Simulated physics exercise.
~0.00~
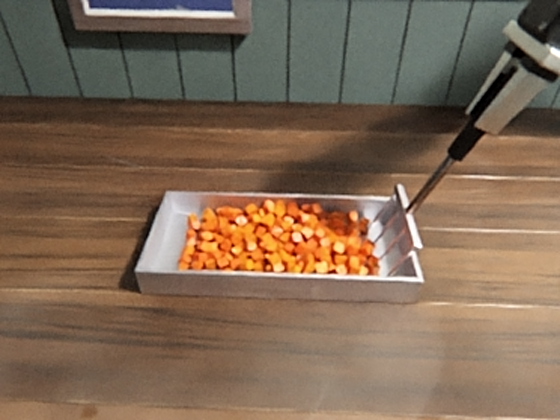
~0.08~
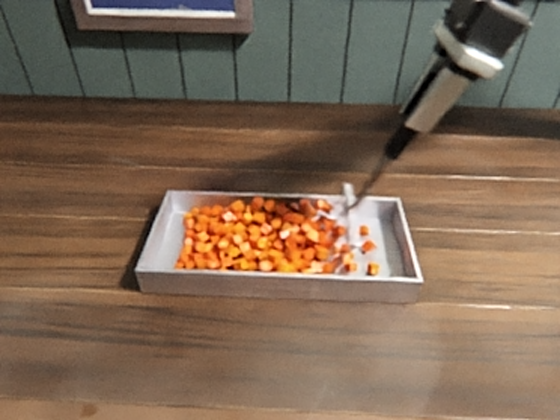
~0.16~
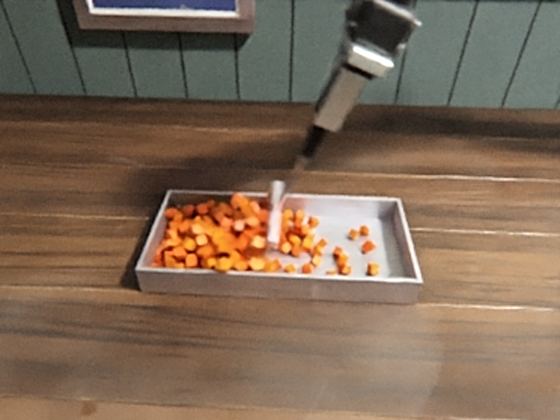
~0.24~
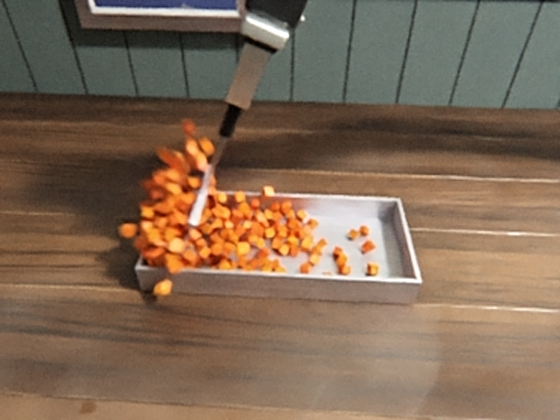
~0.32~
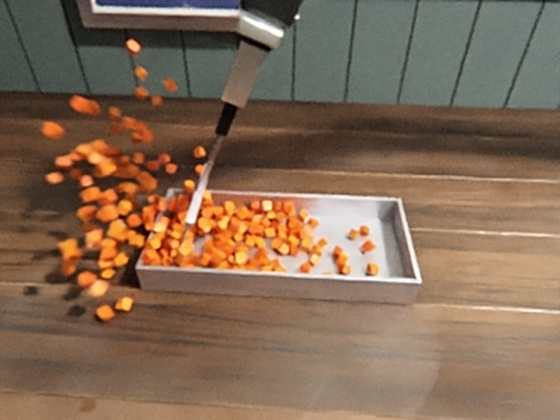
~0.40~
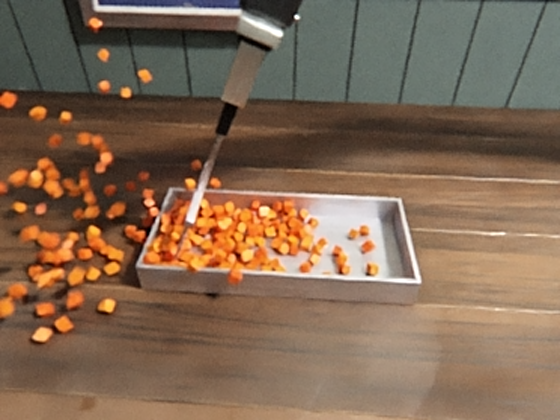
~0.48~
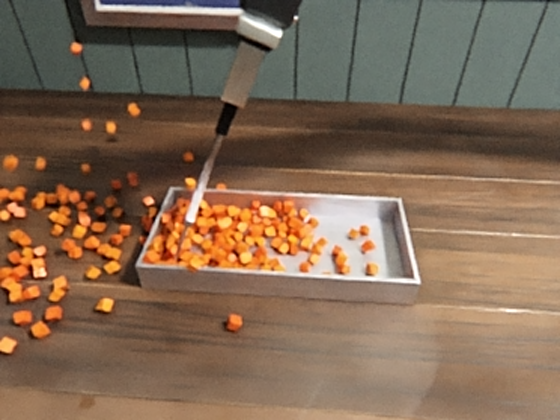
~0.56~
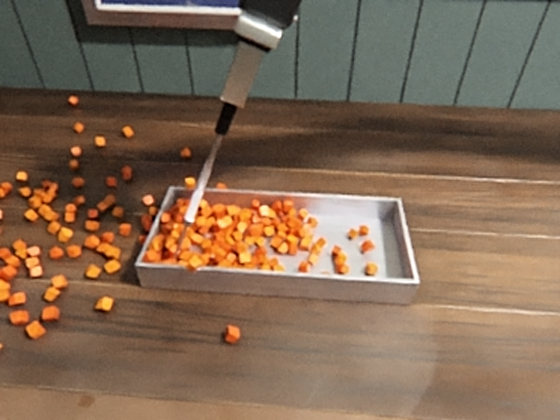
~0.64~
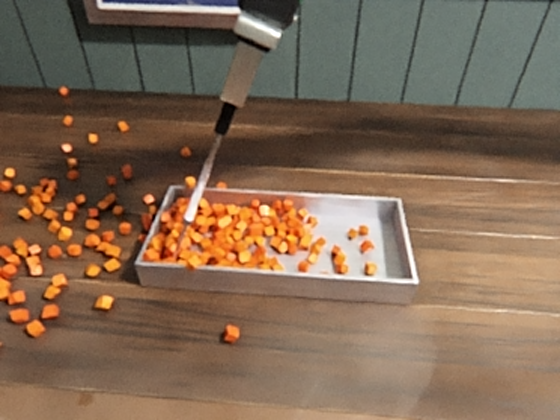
A robot arm swept a fork leftward through a shallow trough of orange vegetable cubes, heaping them against the left end and flinging many over it. The fork stopped there, with cubes scattered across the wooden table and most still in the trough.
